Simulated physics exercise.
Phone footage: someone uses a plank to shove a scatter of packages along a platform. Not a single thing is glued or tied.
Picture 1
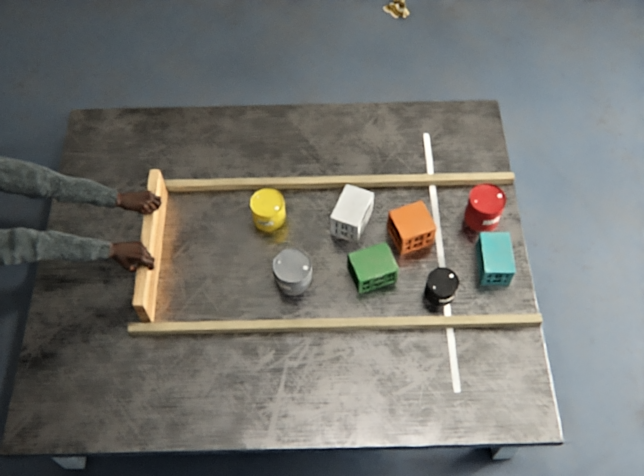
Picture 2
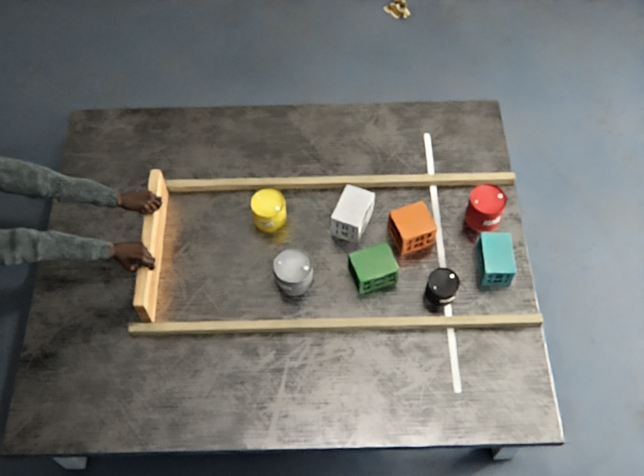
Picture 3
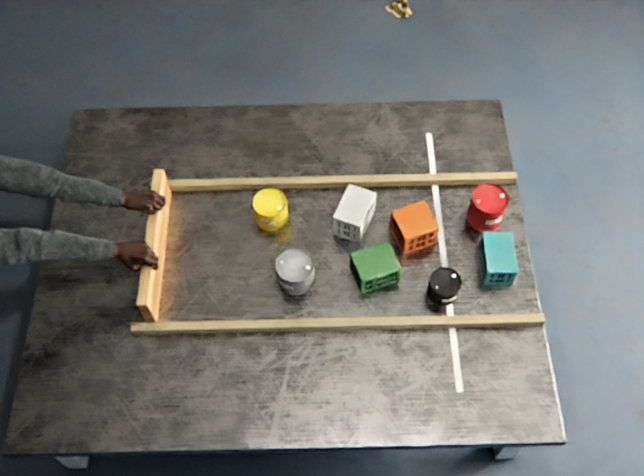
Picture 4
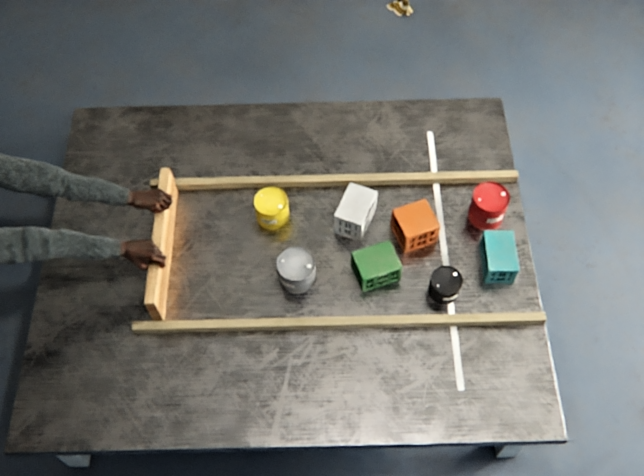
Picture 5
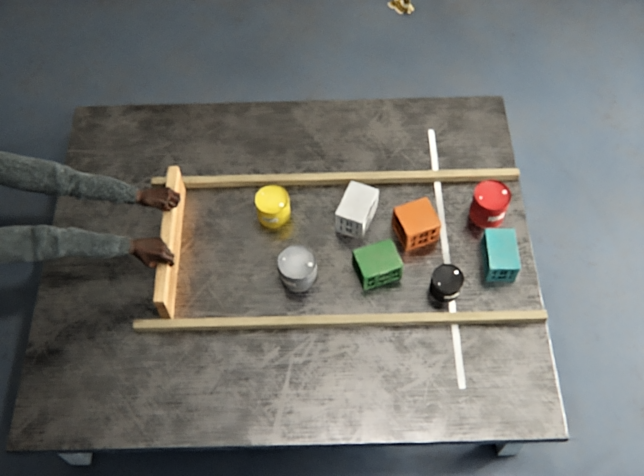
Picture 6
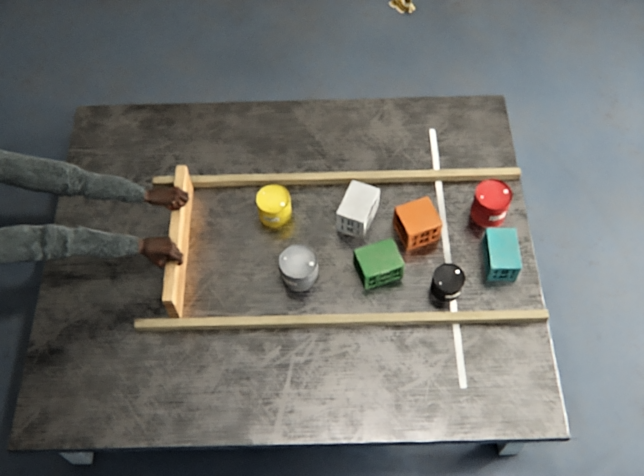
A wooden plank, pushed by two hands, slid slowly a short way to the right between two rails, while the colorful crates and canisters ahead of it stayed untouched around the white tape.
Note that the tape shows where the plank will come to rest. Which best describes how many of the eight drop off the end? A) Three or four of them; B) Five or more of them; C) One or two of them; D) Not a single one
One or two of them (C).
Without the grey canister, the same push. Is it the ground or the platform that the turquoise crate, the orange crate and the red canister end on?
So the turquoise crate falls off, the orange crate remains, the red canister remains.
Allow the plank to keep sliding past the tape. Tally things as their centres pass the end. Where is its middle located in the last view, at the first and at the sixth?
The first one at (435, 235), the next at (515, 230).
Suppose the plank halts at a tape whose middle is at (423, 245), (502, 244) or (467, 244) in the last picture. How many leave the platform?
In order, the counts are 0, 4 and 1.
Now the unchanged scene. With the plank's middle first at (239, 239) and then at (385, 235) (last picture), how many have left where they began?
That makes 0 at the first spot and 6 at the second.
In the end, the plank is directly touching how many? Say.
It touches 4.
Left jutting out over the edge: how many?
That'd be 0.
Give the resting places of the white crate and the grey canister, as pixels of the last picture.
The first near (472, 223), the second near (470, 263).
Soon after, none off yet; turquoise crate at rest near (501, 254); red canister at rest near (491, 204); black canister at rest near (448, 283).
After that, none off yet; turquoise crate at rest near (501, 254); red canister at rest near (492, 202); black canister displaced a little near (459, 295).
In the end, the number that fall off is one or two; gone, turquoise crate.
